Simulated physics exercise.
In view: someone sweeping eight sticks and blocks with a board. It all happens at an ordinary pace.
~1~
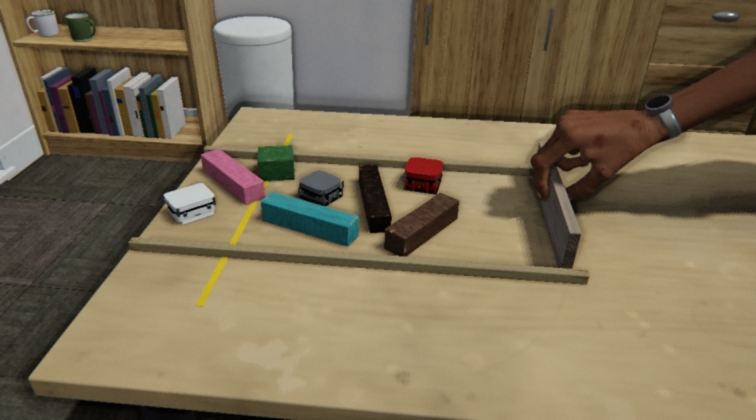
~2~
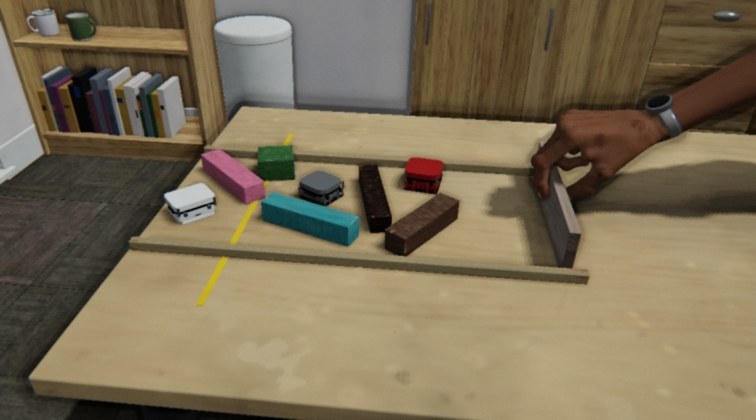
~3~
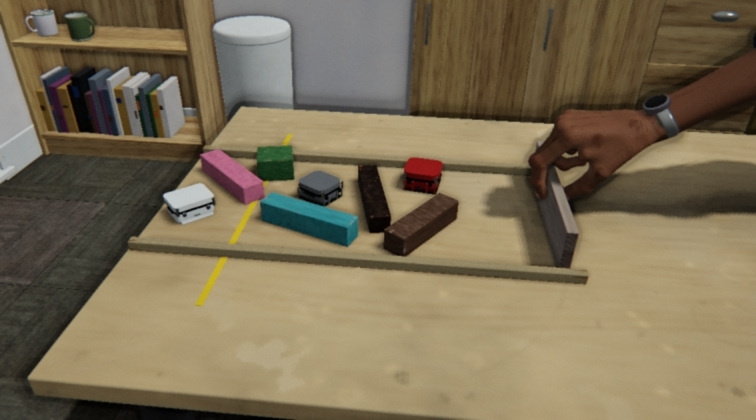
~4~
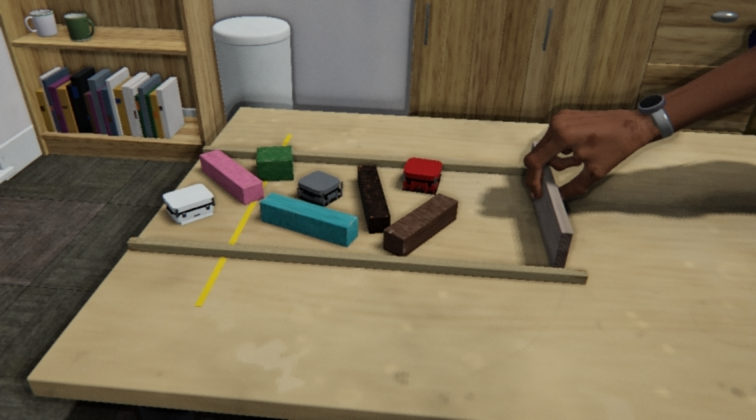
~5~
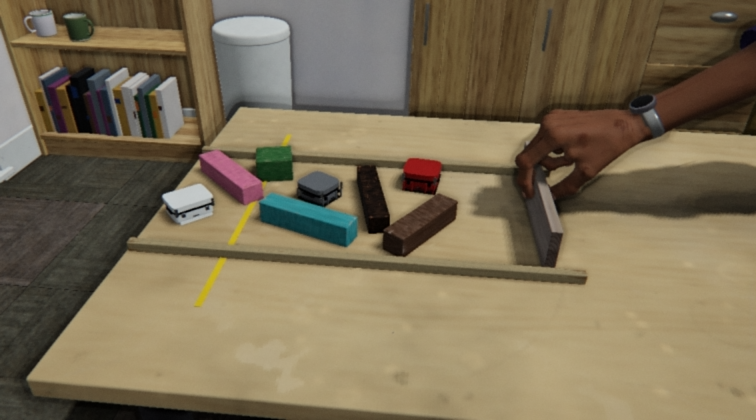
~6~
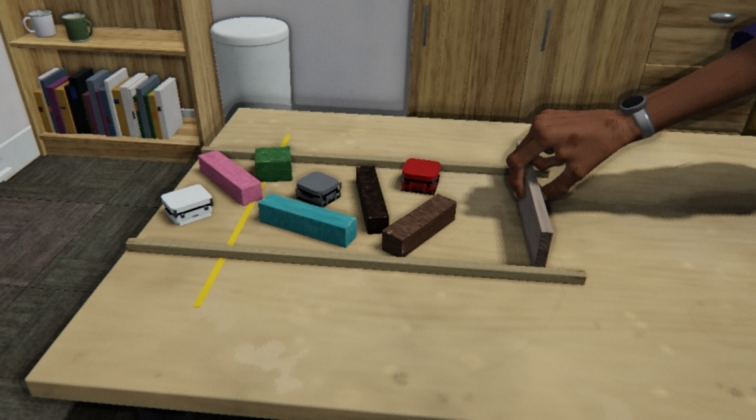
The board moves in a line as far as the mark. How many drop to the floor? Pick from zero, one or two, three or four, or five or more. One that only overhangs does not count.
The number that fall off is one or two.
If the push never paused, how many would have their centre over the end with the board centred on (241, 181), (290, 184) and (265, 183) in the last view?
Past the end: 2, 1 and 2.
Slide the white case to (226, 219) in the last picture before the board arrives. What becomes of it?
It is kept.
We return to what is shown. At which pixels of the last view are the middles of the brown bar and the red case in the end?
About (229, 214), and the other about (247, 168).
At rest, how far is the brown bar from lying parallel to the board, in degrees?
Some 0 degrees.
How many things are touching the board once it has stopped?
In contact: 2.
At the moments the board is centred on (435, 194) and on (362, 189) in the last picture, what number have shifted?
First 2, then 5.
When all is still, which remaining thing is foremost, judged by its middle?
That is the green block.
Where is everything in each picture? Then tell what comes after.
In the first frame, white case (191, 204); pink bar (232, 175); green block (276, 163); board (553, 201); tape (256, 200).
In the second frame, pink bar (232, 176); red case (424, 176).
In the third frame, green block (276, 163); brown bar (422, 224).
In the fourth frame, white case (190, 205); black bar (373, 197).
In the fifth frame, pink bar (230, 176); grey case (319, 189).
In the sixth frame, white case (188, 206); pink bar (229, 177); green block (274, 164); board (529, 200); tape (253, 201).
Soon after, none off yet; white case at rest near (188, 206); pink bar at rest near (229, 177); green block at rest near (274, 164).
Then, none off yet; white case moved about its own width near (154, 202); pink bar moved a little near (198, 173); green block moved about its own width near (236, 158).
At rest, the number that fall off is one or two; fallen, pink bar and white case.
